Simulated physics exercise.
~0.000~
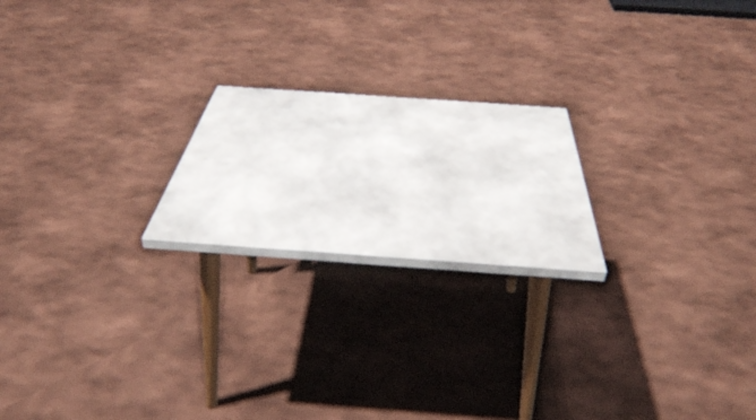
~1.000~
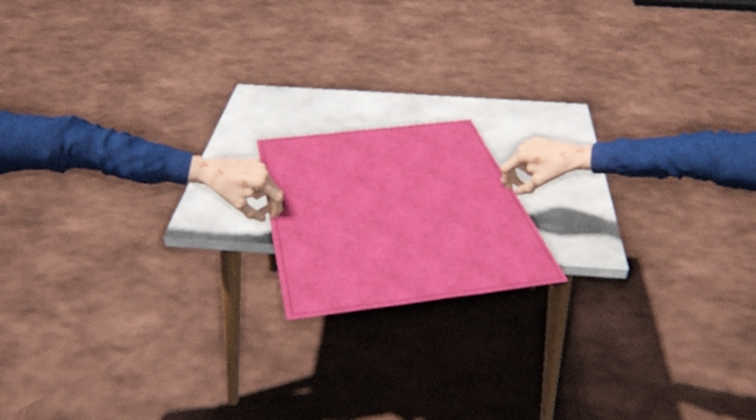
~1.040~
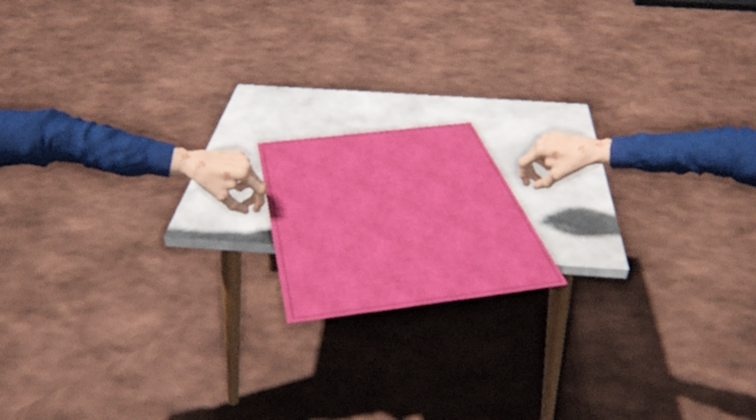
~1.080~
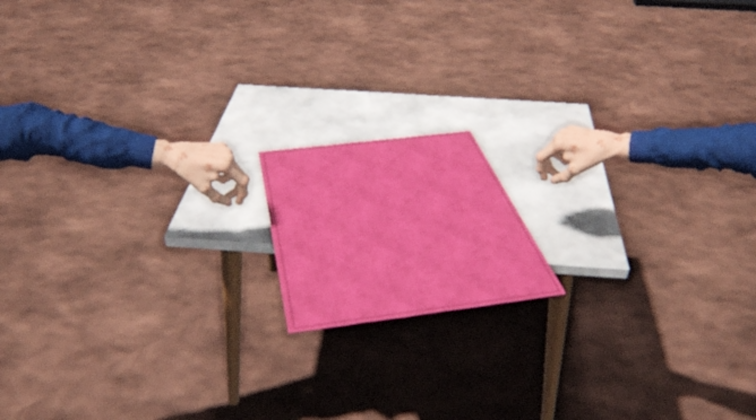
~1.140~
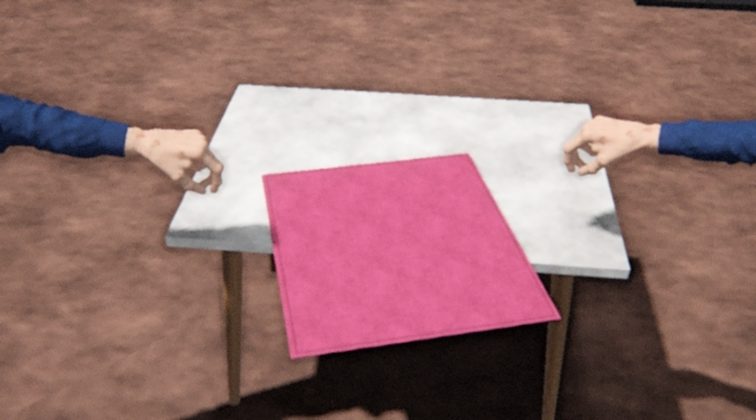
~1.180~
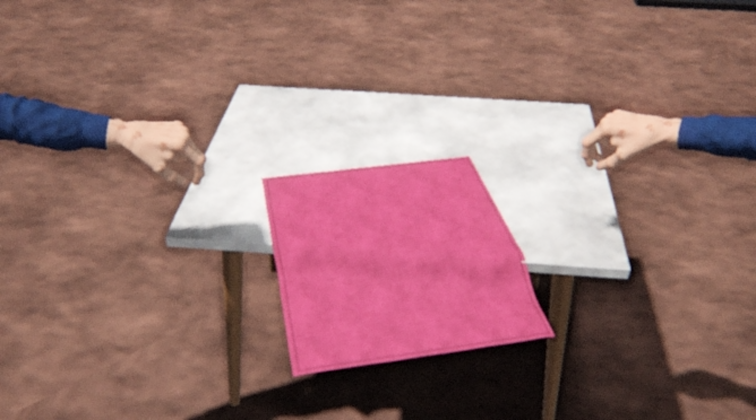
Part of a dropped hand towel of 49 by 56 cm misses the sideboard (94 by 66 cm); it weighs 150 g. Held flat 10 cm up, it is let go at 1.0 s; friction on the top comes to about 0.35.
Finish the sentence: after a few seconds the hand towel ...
... has dropped down.
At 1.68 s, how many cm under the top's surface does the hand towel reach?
60 cm, approximately.
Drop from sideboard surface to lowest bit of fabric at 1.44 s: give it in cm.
About 36 cm.
By 1.4 s, 30 % of the hand towel is still over the top.
By 1.7 s, 0 % of the hand towel is still over the top.
By 1.9 s, 0 % of the hand towel is still over the top.
By 2.2 s, 0 % of the hand towel is still over the top.
By 4.4 s, 0 % of the hand towel is still over the top.
